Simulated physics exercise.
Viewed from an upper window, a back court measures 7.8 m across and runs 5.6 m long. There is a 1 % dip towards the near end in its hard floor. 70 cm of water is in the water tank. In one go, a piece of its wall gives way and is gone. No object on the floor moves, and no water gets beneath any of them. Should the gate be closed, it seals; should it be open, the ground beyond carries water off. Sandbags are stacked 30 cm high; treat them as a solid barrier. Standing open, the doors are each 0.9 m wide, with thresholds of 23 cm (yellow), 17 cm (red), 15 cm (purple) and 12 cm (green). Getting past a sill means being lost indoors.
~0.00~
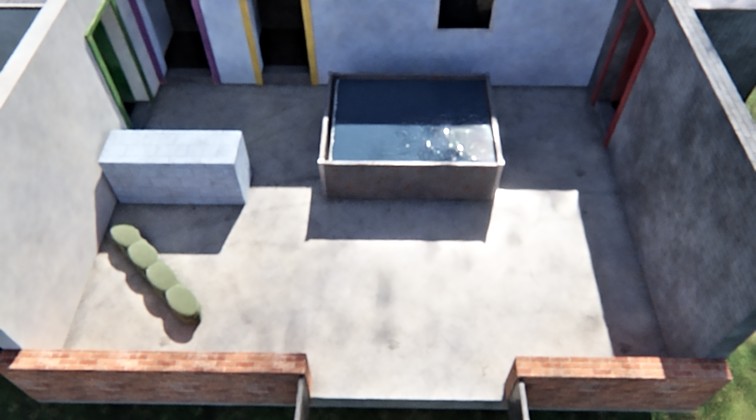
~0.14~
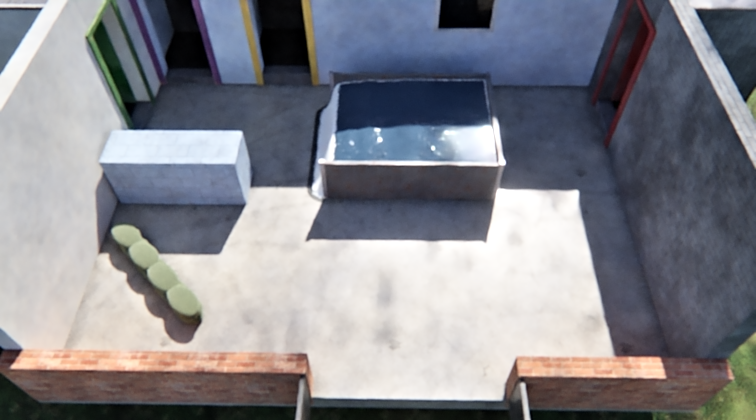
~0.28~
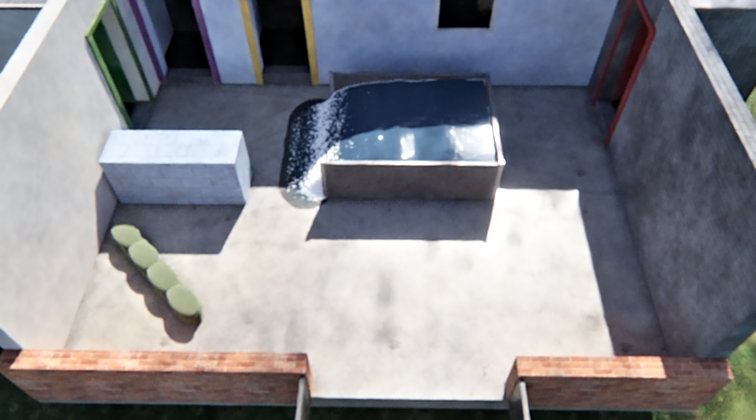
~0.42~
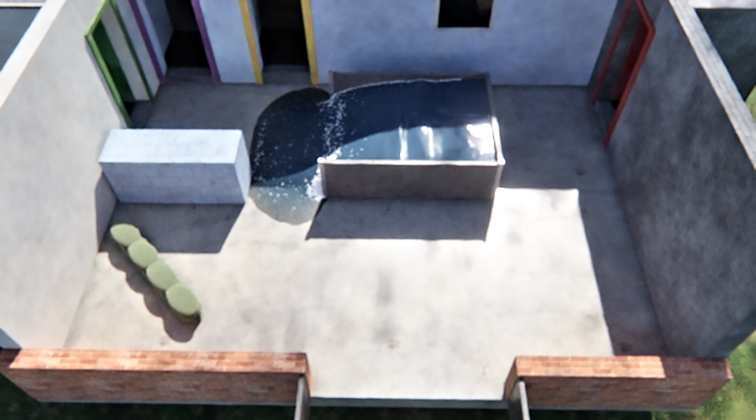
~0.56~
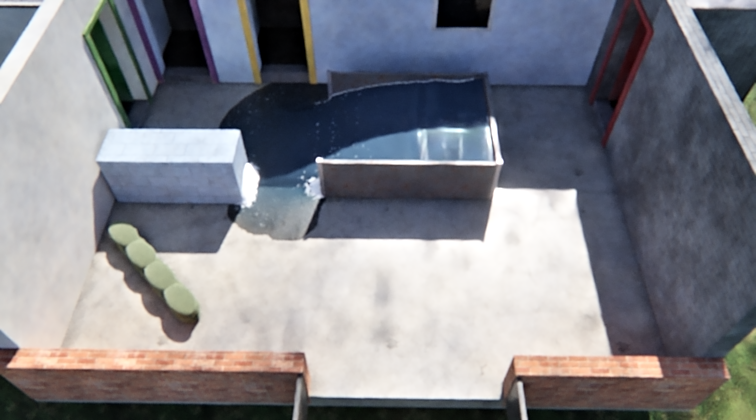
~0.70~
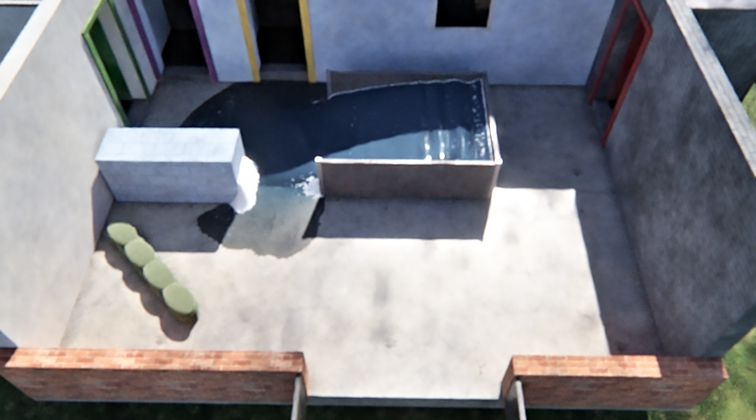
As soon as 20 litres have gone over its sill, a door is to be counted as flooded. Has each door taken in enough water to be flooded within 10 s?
As I see it, yellow door: The total remains smaller than the cap; red door: The total remains smaller than the cap; purple door: The total grows larger than the cap; green door: The total grows larger than the cap.
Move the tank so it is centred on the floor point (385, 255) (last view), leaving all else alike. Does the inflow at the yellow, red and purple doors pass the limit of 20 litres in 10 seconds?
Then: Yellow not over, red below, purple under.
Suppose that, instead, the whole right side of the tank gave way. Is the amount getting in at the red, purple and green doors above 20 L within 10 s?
The red door comes out more than that, the purple door less than that and the green door less than that.
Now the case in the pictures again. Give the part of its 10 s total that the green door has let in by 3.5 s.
It comes to about 75 per cent.
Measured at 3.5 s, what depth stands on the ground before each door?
Depths: Yellow door 8 cm, red door 0 cm, purple door 30 cm, green door 32 cm.
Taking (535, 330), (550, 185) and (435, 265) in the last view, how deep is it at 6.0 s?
2, 0 and 1 cm, respectively.
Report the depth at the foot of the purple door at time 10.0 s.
Roughly 7.0 cm.
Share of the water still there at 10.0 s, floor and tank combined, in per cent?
Around 72 percent of the water.
After 1.4 s water covers 25 % of the floor and is deepest (43 cm) near (257, 179); yellow door 13 cm at the sill, 0 L in, red door not reached, purple door 10 cm at the sill, 0 L in, green door 27 cm at the sill, 34 L in.
After 2.2 s water covers 35 % of the floor and is deepest (46 cm) near (158, 81); yellow door 12 cm at the sill, 0 L in, red door not reached, purple door 25 cm at the sill, 13 L in, green door 41 cm at the sill, 169 L in.
After 3.5 s water covers 45 % of the floor and is deepest (32 cm) near (129, 161); yellow door 8 cm at the sill, 0 L in, red door not reached, purple door 30 cm at the sill, 150 L in, green door 32 cm at the sill, 401 L in.
After 6.0 s water covers 70 % of the floor and is deepest (18 cm) near (140, 130); yellow door 15 cm at the sill, 0 L in, red door not reached, purple door 17 cm at the sill, 222 L in, green door 18 cm at the sill, 522 L in.
After 10.0 s water covers 85 % of the floor and is deepest (14 cm) near (51, 372); yellow door 7 cm at the sill, 0 L in, red door 7 cm at the sill, 0 L in, purple door 7 cm at the sill, 225 L in, green door 8 cm at the sill, 534 L in.
